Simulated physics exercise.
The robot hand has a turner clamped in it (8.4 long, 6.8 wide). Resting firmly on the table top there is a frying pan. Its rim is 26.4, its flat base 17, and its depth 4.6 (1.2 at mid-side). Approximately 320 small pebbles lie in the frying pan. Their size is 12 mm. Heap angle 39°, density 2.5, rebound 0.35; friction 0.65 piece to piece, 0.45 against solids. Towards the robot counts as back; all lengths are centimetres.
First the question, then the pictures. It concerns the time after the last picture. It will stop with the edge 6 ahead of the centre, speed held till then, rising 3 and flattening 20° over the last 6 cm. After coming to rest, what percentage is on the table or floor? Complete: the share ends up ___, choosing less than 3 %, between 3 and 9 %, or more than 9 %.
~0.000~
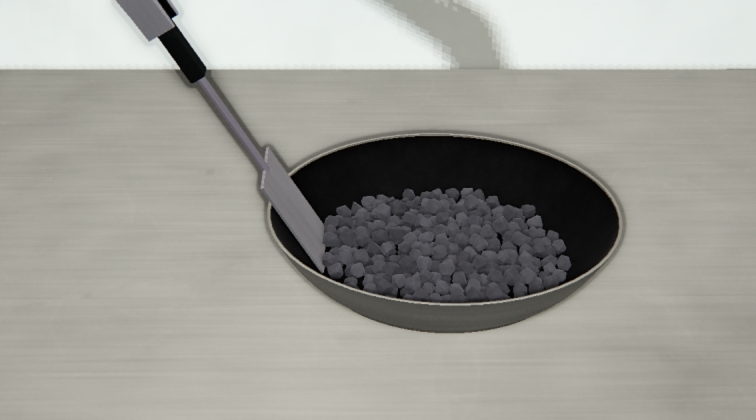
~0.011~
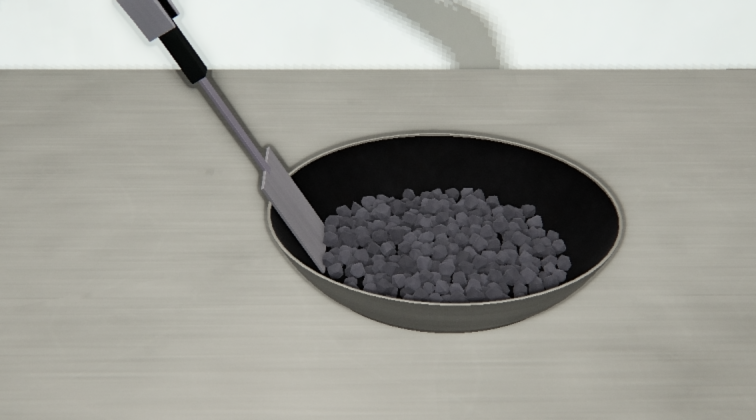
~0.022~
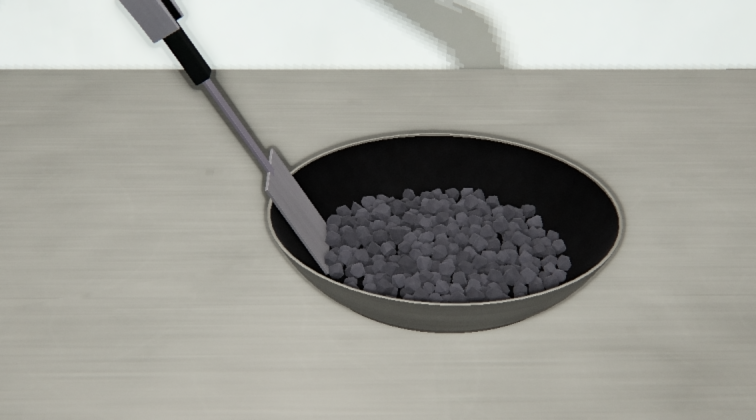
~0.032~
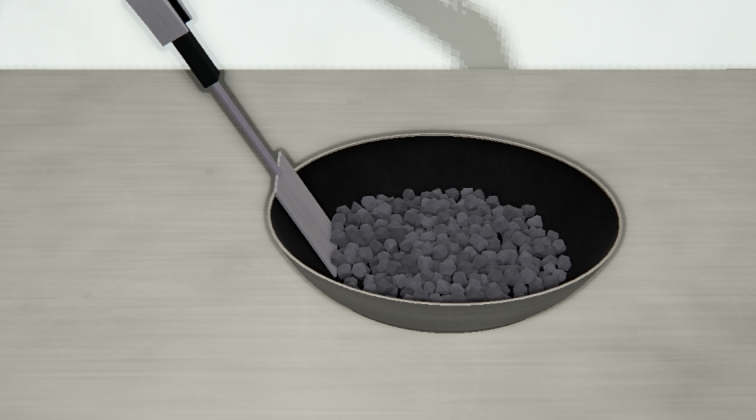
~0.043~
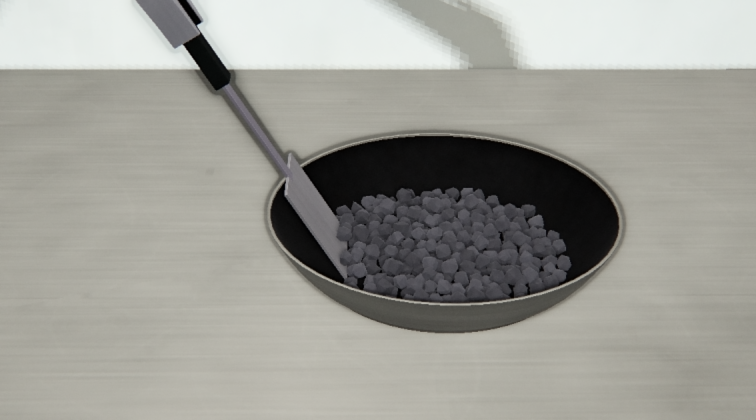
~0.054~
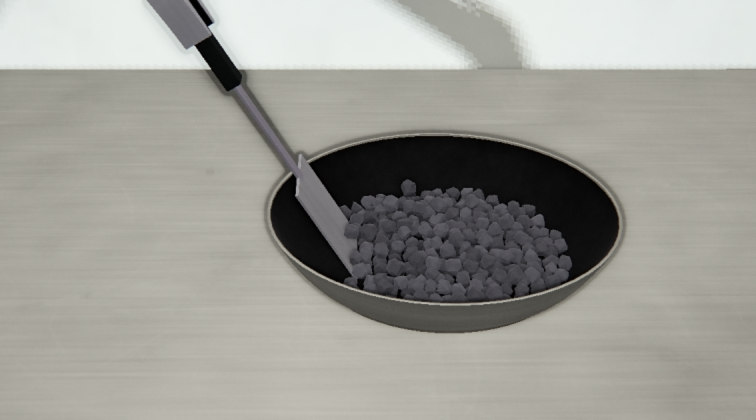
The share ends up less than 3 %.
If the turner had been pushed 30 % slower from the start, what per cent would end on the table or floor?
Then around 0 percent would finish on the table or floor.
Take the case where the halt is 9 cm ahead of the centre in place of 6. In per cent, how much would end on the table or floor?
That would be something like 15 in a hundred.
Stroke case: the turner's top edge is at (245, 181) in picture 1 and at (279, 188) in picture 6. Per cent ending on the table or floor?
Some 0 percent ends up on the table or floor.
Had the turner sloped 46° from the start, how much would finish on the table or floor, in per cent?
Estimate for that slope: Some 0 per cent.
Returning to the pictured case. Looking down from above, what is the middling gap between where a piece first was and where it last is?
I'd guess close to 4 centimetres.
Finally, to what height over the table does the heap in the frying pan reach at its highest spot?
About 5.5 cm above the table.
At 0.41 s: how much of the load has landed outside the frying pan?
My estimate is roughly 0 %.
After 0.11 s, sloping 59°, highest piece 4 above the table; 321 in the frying pan.
After 0.18 s, sloping 51°, highest piece 5 above the table; 321 in the frying pan.
After 0.41 s, sloping 39°, highest piece 5 above the table; 318 in the frying pan, 2 on the table or floor, 1 on the blade or in flight.
After 1.46 s, sloping 39°, highest piece 5 above the table; 318 in the frying pan, 3 on the table or floor.
At rest, 318 in the frying pan, 3 on the table or floor. That is 1 % on the table or floor.
